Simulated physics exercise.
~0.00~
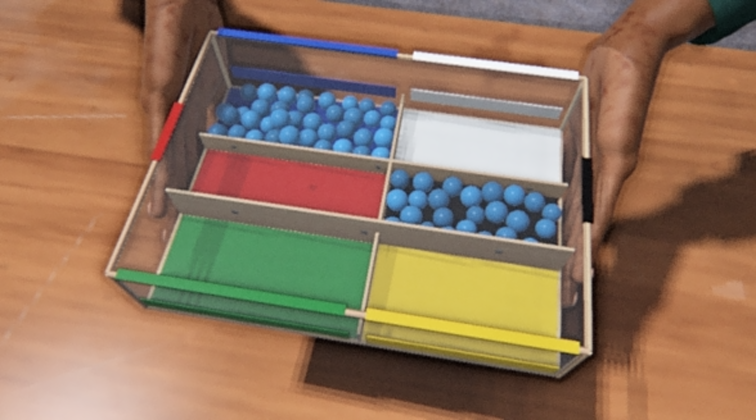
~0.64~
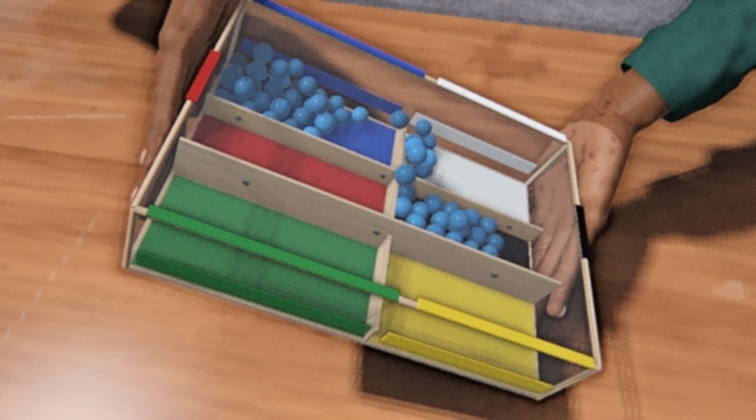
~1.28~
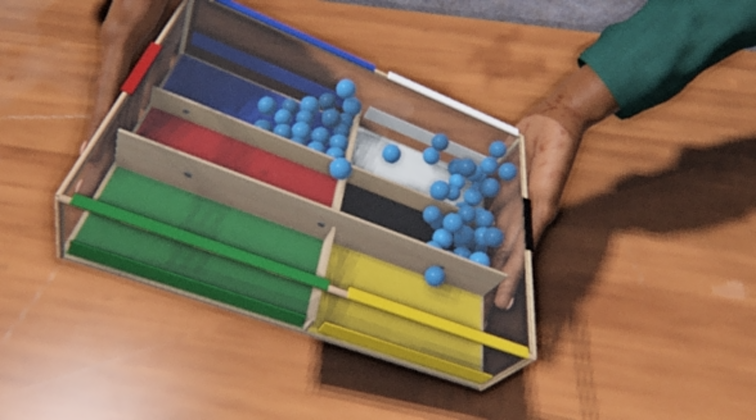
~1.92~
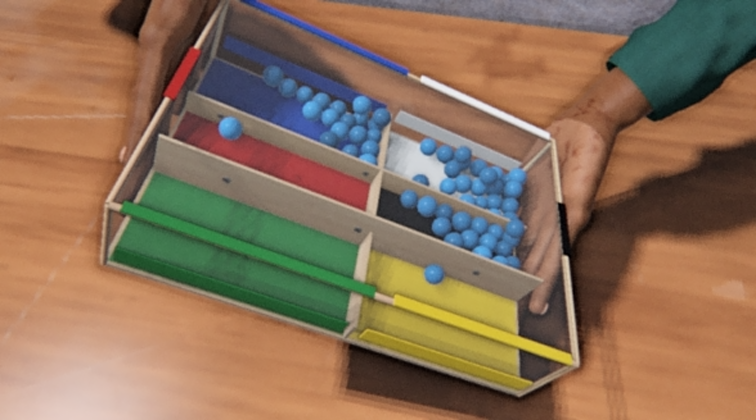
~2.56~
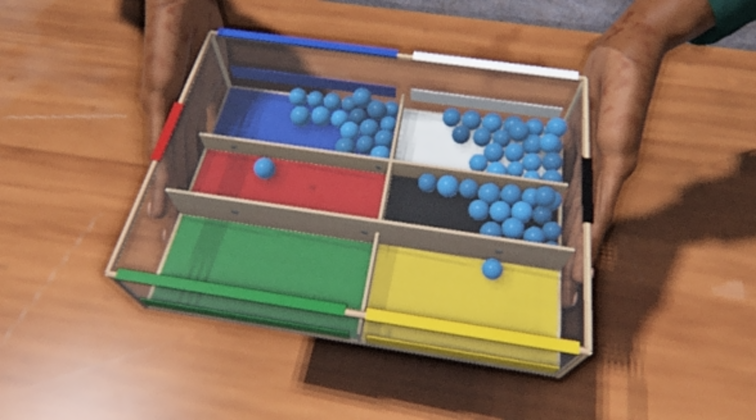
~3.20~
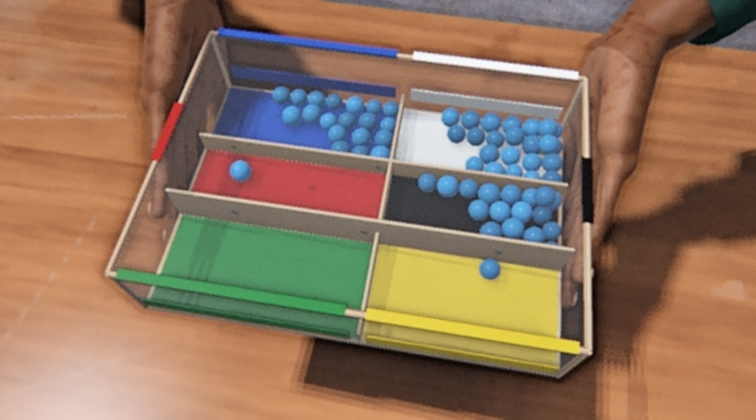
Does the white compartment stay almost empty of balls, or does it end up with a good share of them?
It ends up with a good share of the balls, as do the blue and black compartments. Red and yellow get just one ball each, and green gets none.
On a wooden tabletop seen from above at an angle, two hands hold a shallow, clear-sided box divided into six coloured compartments. Small blue balls fill the blue compartment at the back left and the black one at the middle right, while white, red, green and yellow are empty. The hands tip the box down to the right and shake it from side to side, and balls hop the low dividers into the white section. One ball lands in red and another in yellow. The box comes back level, with balls clustered in blue, white and black and green still empty.
